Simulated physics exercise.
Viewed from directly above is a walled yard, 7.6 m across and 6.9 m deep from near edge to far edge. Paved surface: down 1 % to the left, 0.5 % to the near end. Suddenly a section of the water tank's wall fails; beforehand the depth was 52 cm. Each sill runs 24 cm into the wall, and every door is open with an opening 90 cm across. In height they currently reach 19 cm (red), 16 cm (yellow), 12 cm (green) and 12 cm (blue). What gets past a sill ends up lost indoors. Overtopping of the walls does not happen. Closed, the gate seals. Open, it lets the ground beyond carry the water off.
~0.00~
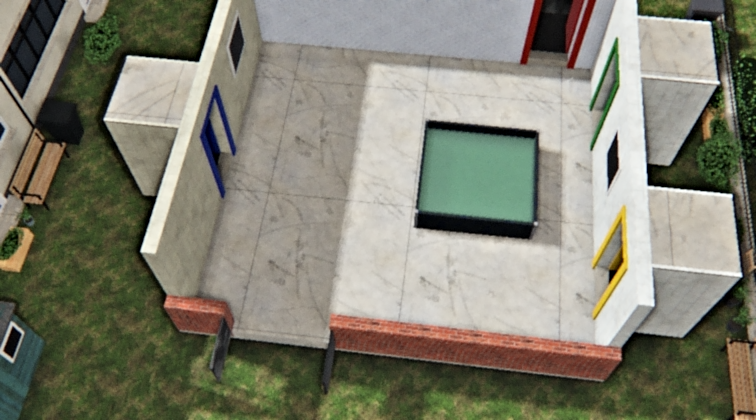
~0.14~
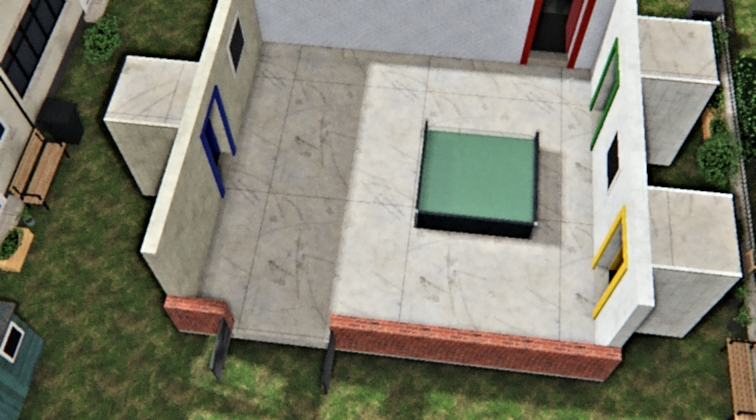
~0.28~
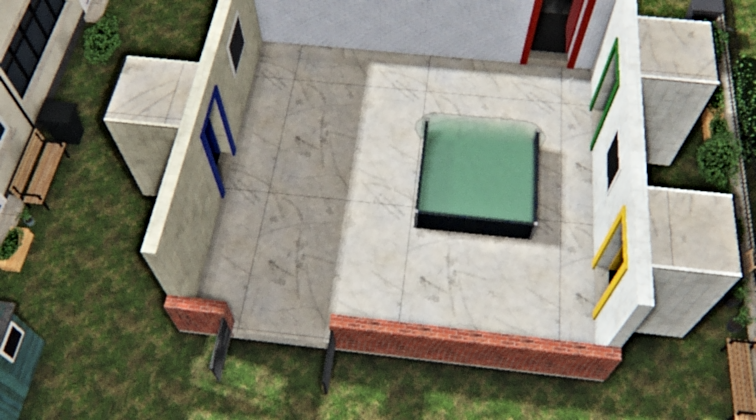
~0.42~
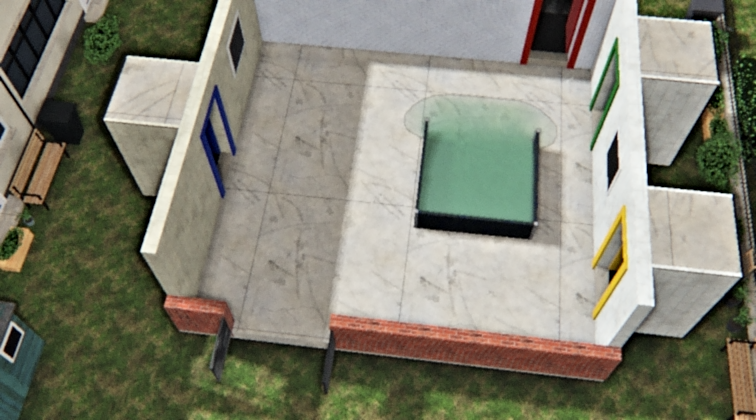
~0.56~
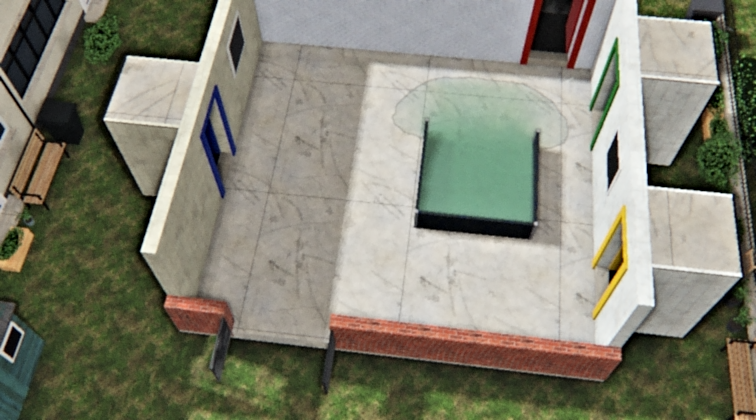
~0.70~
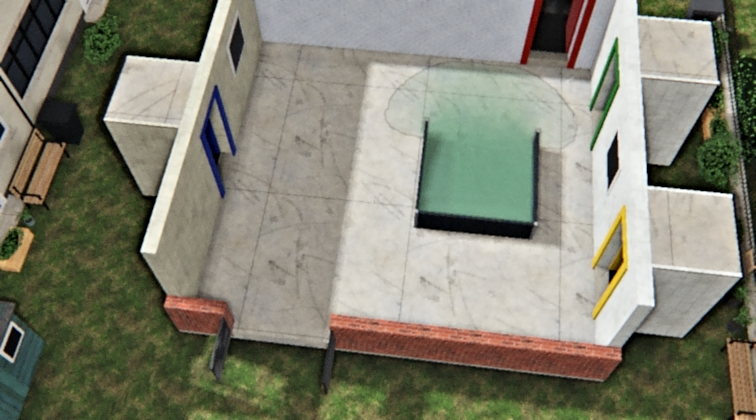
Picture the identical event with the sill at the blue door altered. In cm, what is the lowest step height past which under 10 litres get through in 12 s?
Close to 5.5 cm is just enough.
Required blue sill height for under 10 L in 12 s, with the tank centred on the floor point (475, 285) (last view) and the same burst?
8.0 cm or thereabouts.
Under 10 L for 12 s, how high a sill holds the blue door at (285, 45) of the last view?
Close to 13.5 cm at the least.
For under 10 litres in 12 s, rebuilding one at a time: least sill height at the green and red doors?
About 10.0 cm at green and about 21 cm at red.
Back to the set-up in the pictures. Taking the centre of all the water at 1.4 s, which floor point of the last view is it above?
(478, 146).
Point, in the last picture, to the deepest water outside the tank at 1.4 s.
At about pixel (470, 66).
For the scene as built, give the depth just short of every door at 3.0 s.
At the red door the depth is 23 cm, at yellow 0 cm, at green 12 cm and at blue 0 cm.
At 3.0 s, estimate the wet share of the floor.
Wet share: Around 30 %.
After 1.4 s water covers 20 % of the floor, deepest (36 cm) near (470, 66); it has not reached the blue door.
After 3.0 s water covers 30 % of the floor, deepest (30 cm) near (574, 69); it has not reached the blue door.
After 12.0 s water covers 90 % of the floor, deepest (14 cm) near (192, 315); 6 cm at the blue door, 0 litres in over its 12 cm sill.
At the blue door as built, the water arrived by 4.1 s and peaked near 8 cm at 5.6 s.
With a sill of 5 cm, 16 litres would have come in within the 12 s; with 6.5 cm, 4 litres. So under 10 litres takes about 5.5 cm.
